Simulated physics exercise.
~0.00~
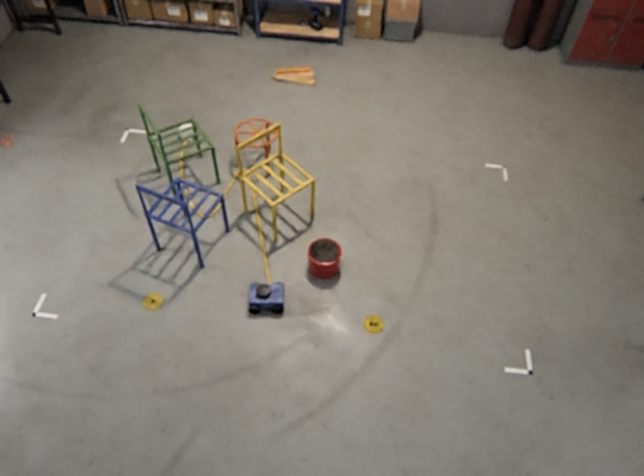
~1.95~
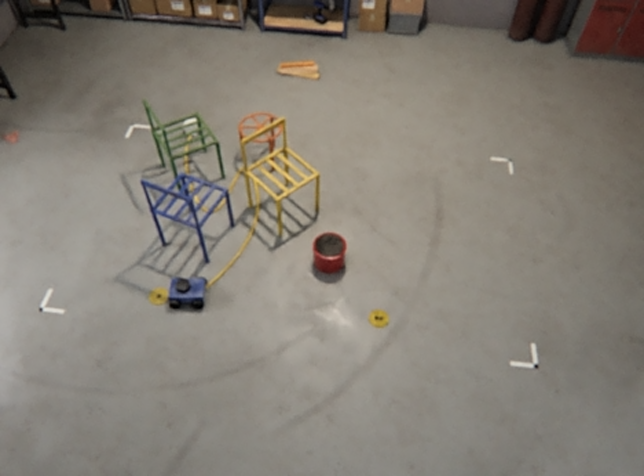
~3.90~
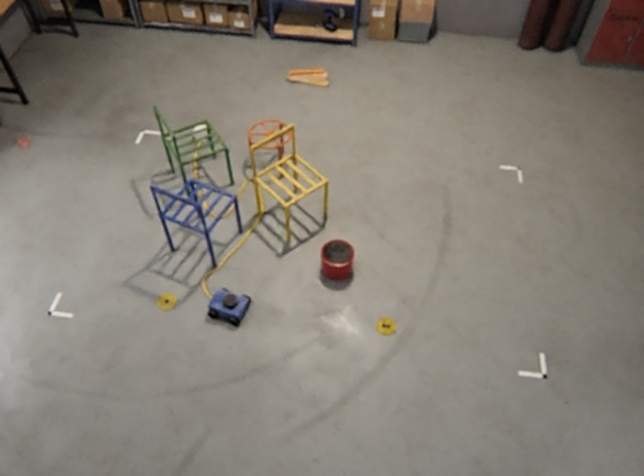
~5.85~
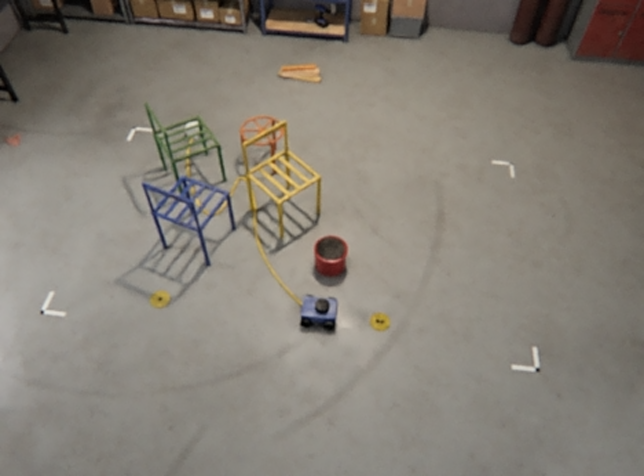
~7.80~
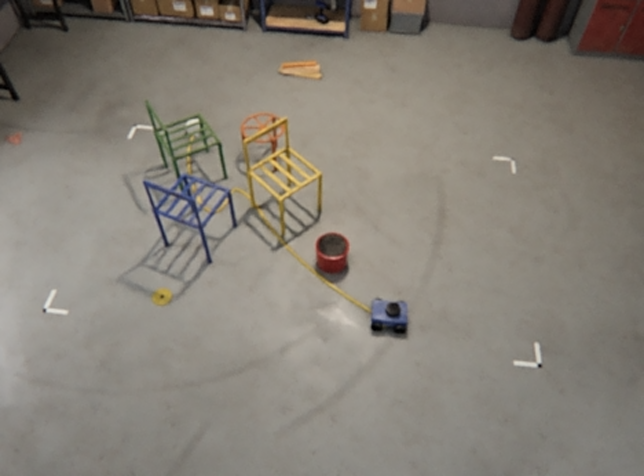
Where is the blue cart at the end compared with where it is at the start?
At the start the cart is between the two yellow marks, in front of the pot and a little to its left. At the end it is farther right, over the right-hand yellow mark and past the red pot.
